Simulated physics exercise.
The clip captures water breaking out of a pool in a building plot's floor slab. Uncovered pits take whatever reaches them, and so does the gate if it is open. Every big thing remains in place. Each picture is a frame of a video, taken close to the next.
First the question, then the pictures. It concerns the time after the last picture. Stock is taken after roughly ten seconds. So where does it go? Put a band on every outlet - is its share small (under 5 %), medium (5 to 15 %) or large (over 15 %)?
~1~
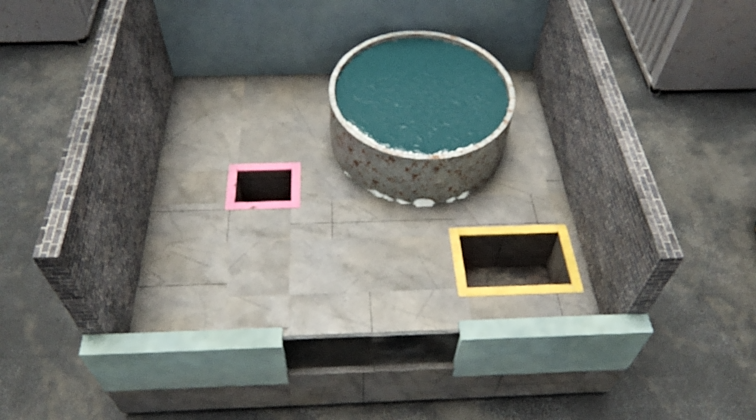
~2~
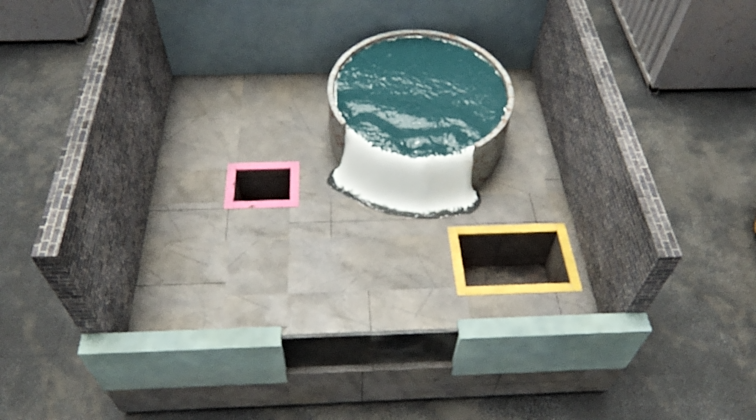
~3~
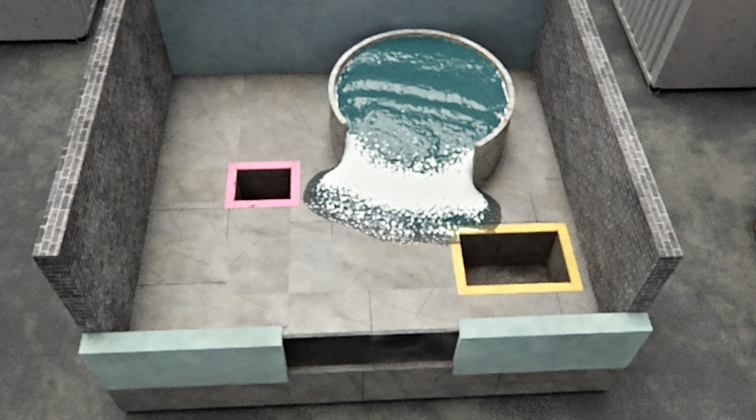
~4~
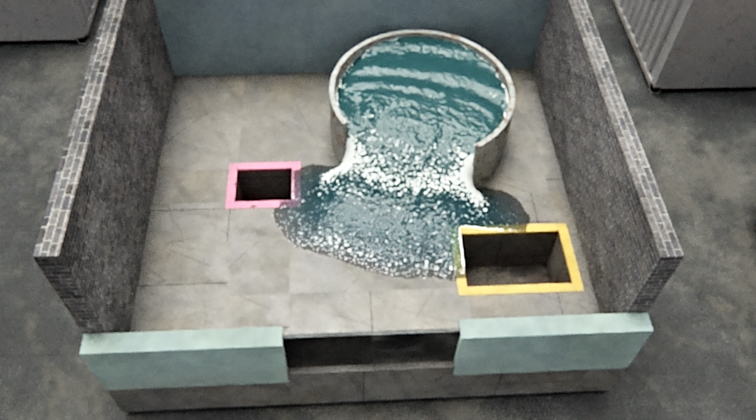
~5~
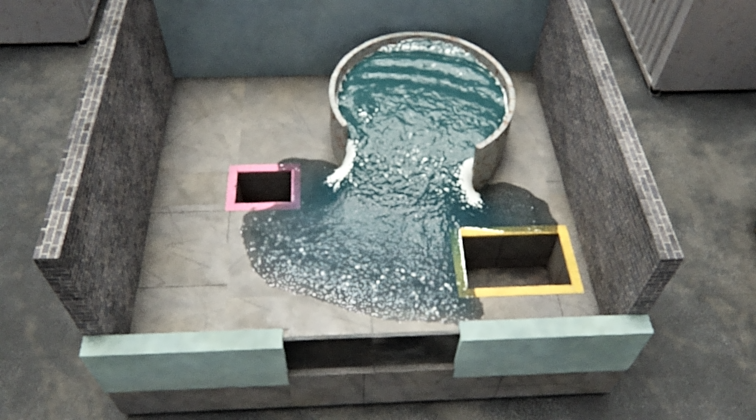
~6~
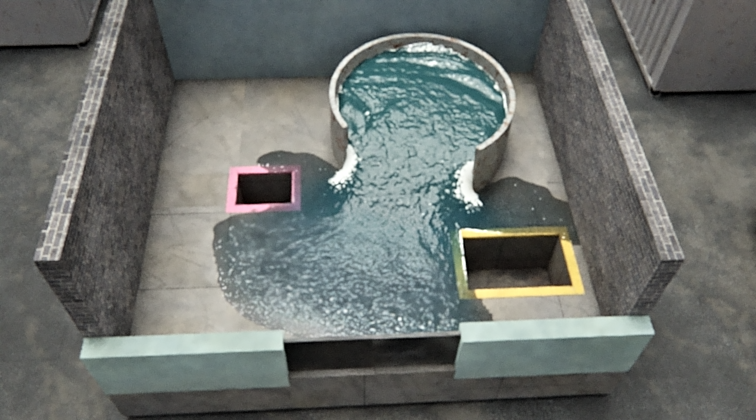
In the end, the gate has a small share, the pink pit has a large share, the yellow pit has a large share.
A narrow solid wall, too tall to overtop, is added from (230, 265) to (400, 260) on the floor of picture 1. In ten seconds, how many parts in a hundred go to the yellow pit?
Roughly 45 per cent ends up in the yellow pit.
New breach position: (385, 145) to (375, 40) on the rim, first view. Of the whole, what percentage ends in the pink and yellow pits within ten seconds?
In percent: Pink 40, yellow 25.
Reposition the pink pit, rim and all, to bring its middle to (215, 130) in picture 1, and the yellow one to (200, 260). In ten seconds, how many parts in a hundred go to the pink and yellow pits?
For pink, 2 in a hundred; for yellow, 55 in a hundred.
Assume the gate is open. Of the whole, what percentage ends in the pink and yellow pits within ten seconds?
Percent to pink: 6, percent to yellow: 20.
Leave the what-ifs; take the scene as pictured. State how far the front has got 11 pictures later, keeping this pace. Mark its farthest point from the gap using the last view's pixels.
Somewhere around (126, 366).
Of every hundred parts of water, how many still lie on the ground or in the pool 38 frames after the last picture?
Some 66 per cent has not gone.
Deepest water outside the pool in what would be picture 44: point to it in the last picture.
My estimate is about (386, 82).
A moment on, water covers 50 % of the floor; the gate 0 %, the pink pit 1 %, the yellow pit 7 %.
Next, water covers 55 % of the floor; the gate 0 %, the pink pit 1 %, the yellow pit 11 %.
Then, water covers 80 % of the floor; the gate 0 %, the pink pit 3 %, the yellow pit 17 %.
Later, water covers 95 % of the floor; the gate 0 %, the pink pit 8 %, the yellow pit 26 %.
In the end, water covers 100 % of the floor; the gate 0 %, the pink pit 17 %, the yellow pit 36 %.
